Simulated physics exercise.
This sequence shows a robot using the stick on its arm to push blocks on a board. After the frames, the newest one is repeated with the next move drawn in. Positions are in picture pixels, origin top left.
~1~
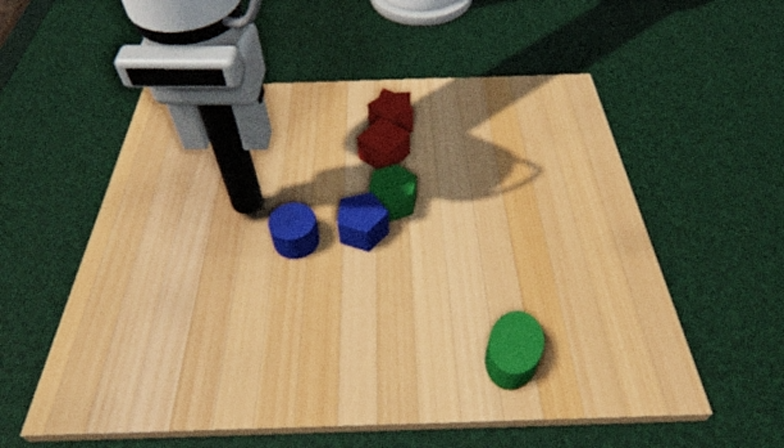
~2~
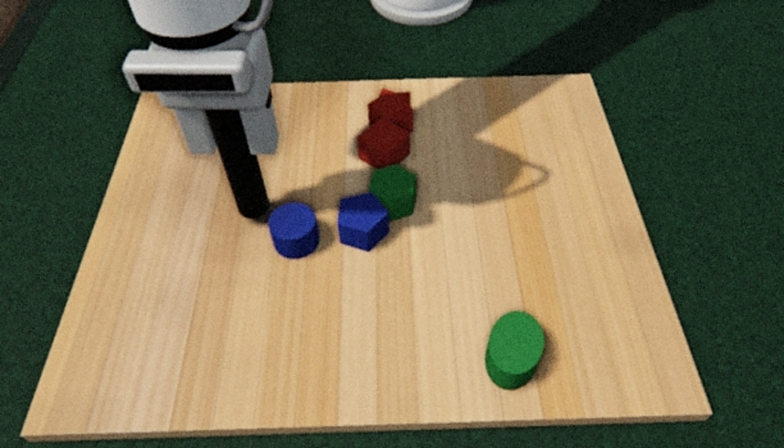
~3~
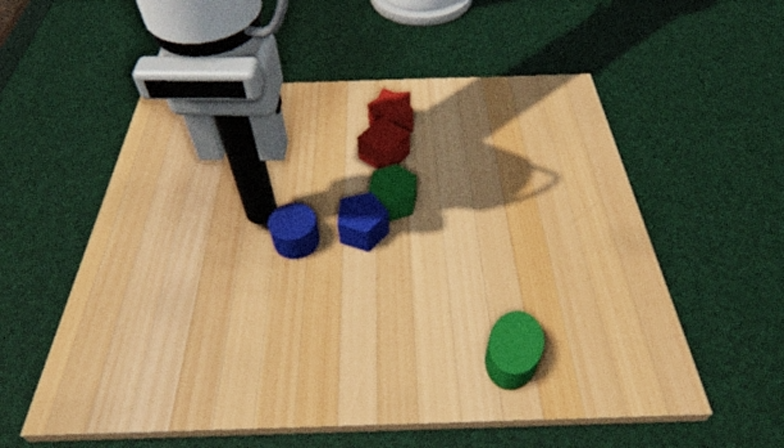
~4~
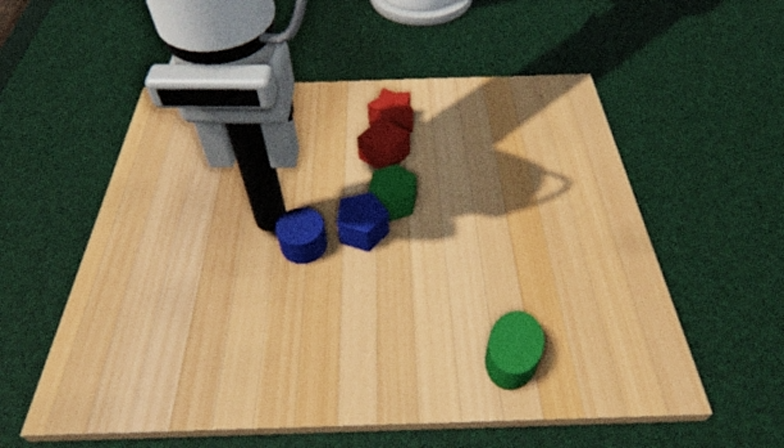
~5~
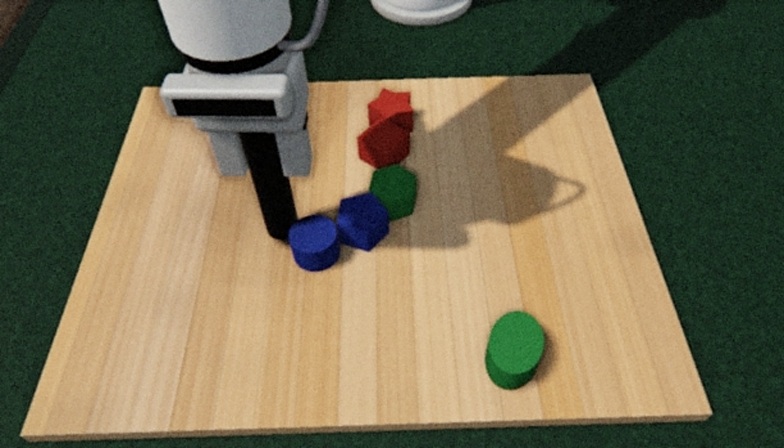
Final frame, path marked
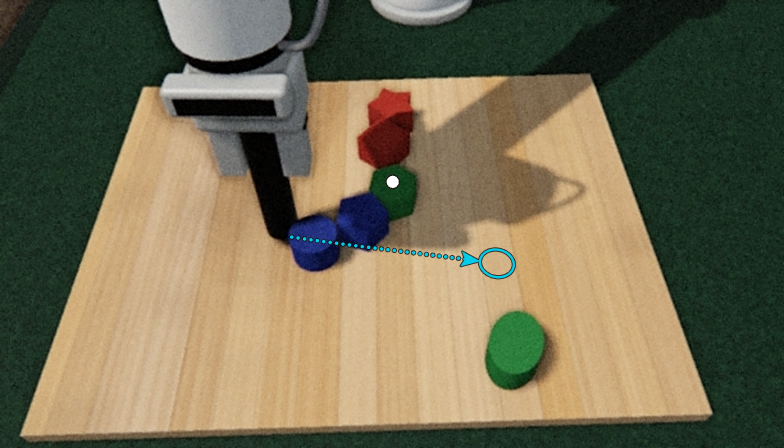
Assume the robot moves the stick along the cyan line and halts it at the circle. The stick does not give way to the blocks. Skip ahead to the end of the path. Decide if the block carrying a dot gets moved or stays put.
It travels a centimetre or more.
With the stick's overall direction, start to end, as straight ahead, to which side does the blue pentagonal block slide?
To the left.
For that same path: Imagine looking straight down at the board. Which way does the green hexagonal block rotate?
Top view: Counterclockwise.
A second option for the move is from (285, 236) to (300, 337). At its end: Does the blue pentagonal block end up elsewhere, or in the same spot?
That one stays where it is.
The drawn path runs from (285, 236) to (497, 263); the dot is on the green hexagonal block.
On the path given first. One third of the way, stick (354, 237); blue round block (357, 259); blue pentagonal block (391, 214), turned 40° anticlockwise; green hexagonal block (398, 180), turned 20° anticlockwise.
Two thirds of the way, stick (425, 246); blue round block (363, 261); blue pentagonal block (447, 204), turned 100° anticlockwise; green hexagonal block (404, 176), turned 40° anticlockwise.
At the end, stick (499, 255); blue round block (363, 261); blue pentagonal block (455, 203), turned 130° anticlockwise; green hexagonal block (404, 176), turned 40° anticlockwise; green oval block not moved.
